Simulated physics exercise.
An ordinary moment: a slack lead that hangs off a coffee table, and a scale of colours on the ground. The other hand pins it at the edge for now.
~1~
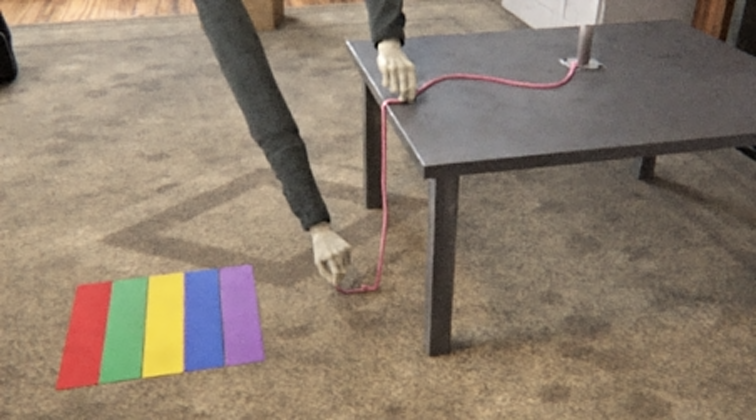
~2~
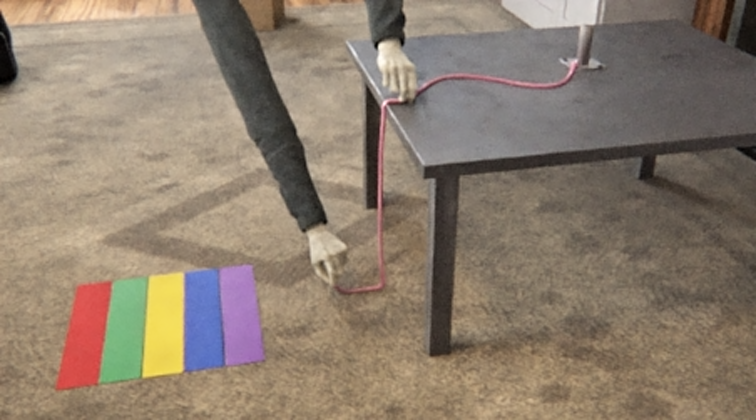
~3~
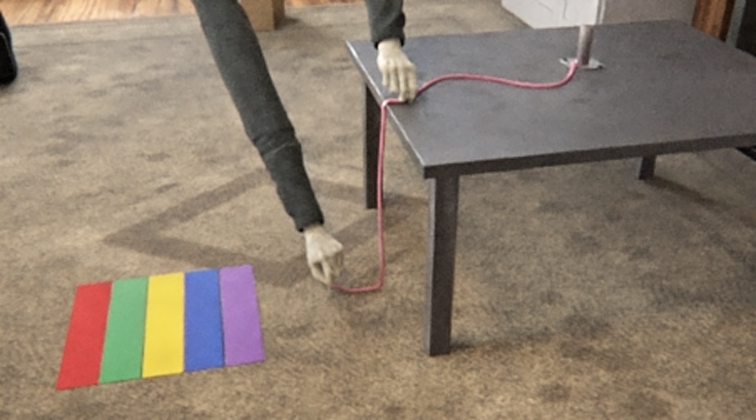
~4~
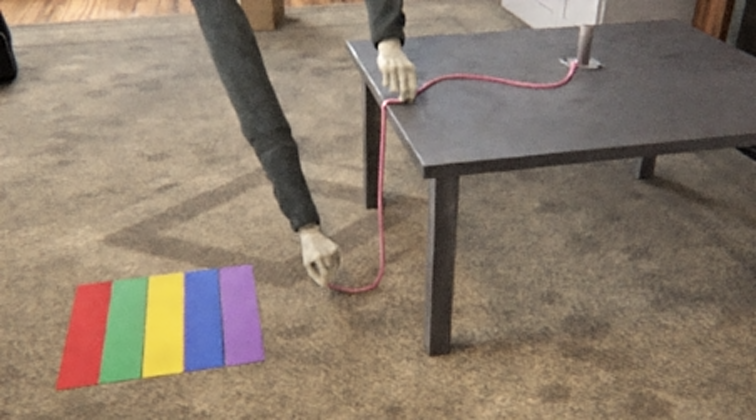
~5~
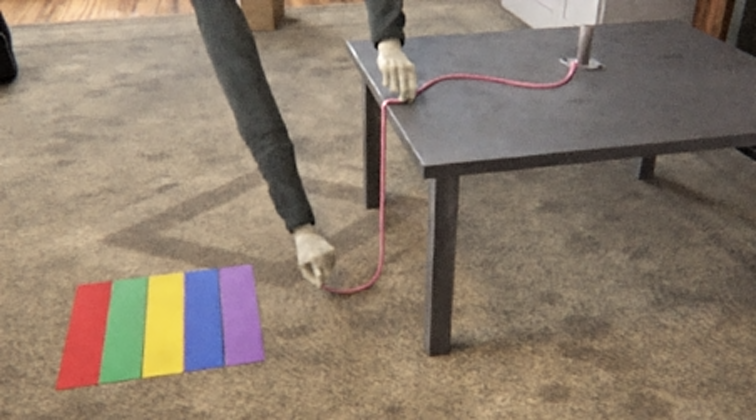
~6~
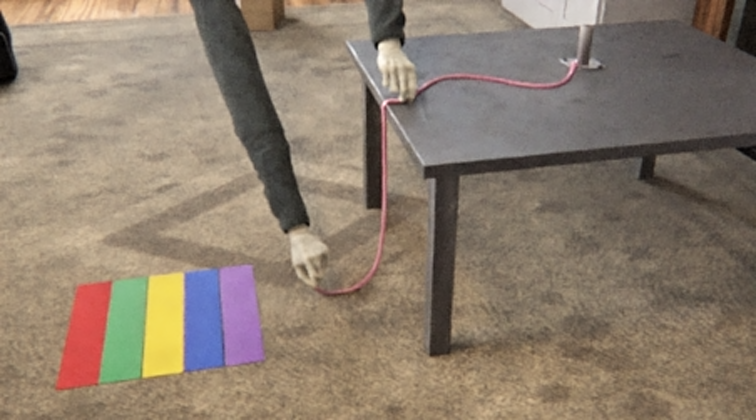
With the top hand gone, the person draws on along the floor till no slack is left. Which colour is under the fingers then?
It halts on the green strip.
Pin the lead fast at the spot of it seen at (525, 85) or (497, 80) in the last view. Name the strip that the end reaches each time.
Try by try: Yellow; yellow.
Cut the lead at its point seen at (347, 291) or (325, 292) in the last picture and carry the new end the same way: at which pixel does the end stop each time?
In that order: (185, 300) and (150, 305).
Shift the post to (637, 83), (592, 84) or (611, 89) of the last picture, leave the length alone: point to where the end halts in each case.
About (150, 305), (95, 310) and (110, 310).
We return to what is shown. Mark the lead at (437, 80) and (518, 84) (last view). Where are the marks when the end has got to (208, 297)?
They go to (405, 93) and to (485, 81).
A little later, end near (208, 297); over blue.
Next, end near (155, 304); over yellow.
When it is tight, end near (123, 308); over green. Over green.
